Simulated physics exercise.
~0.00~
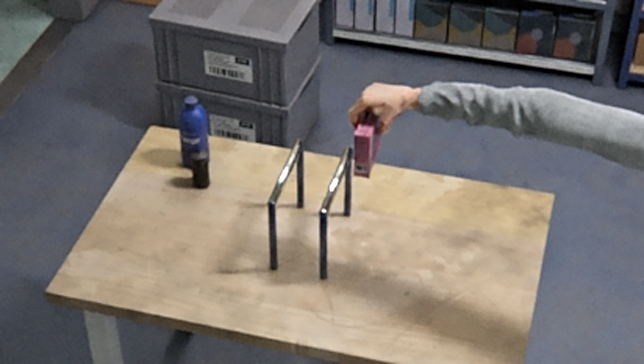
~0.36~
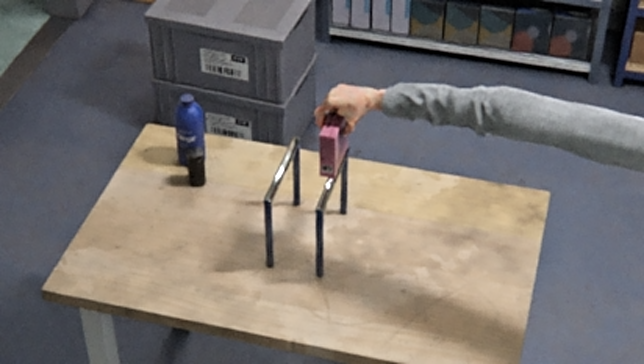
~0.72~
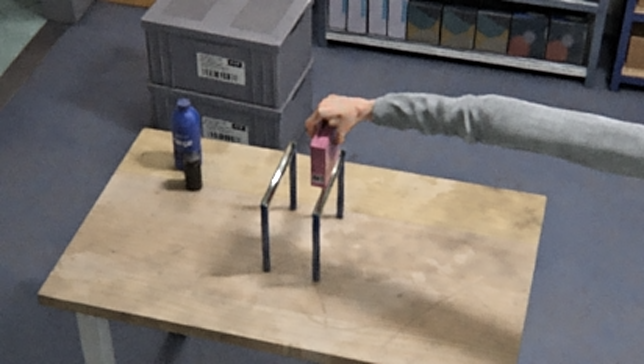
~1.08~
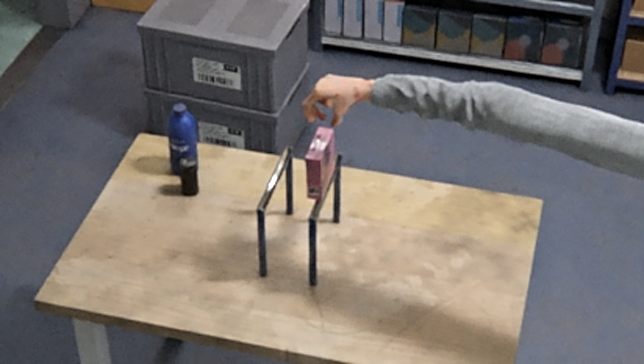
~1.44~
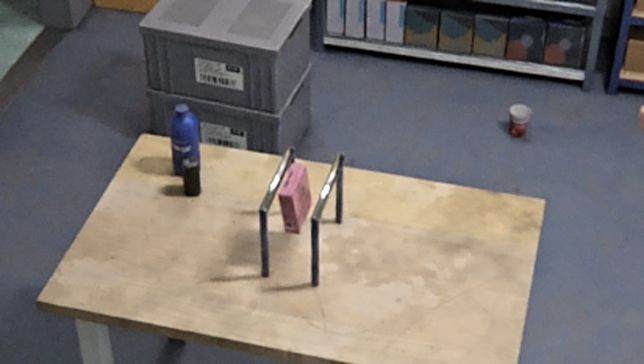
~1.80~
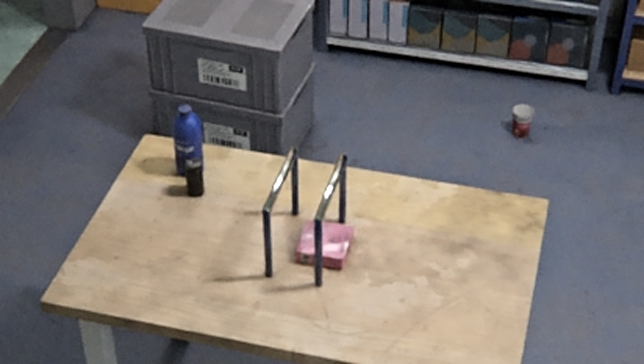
A pink packet, held upright by a hand in a grey sleeve, hangs over a pale wooden table seen from above, with stacked grey crates and shelves behind. Two dark-legged supports stand slightly apart near the middle, while a blue bottle and a small black shaker stand to the left. The hand carries the packet left over the supports, lowers it and lets go, drawing back to the right. The packet drops into the gap between them, tilting as it goes. It ends lying on its side on the tabletop, with the bottle and shaker undisturbed.
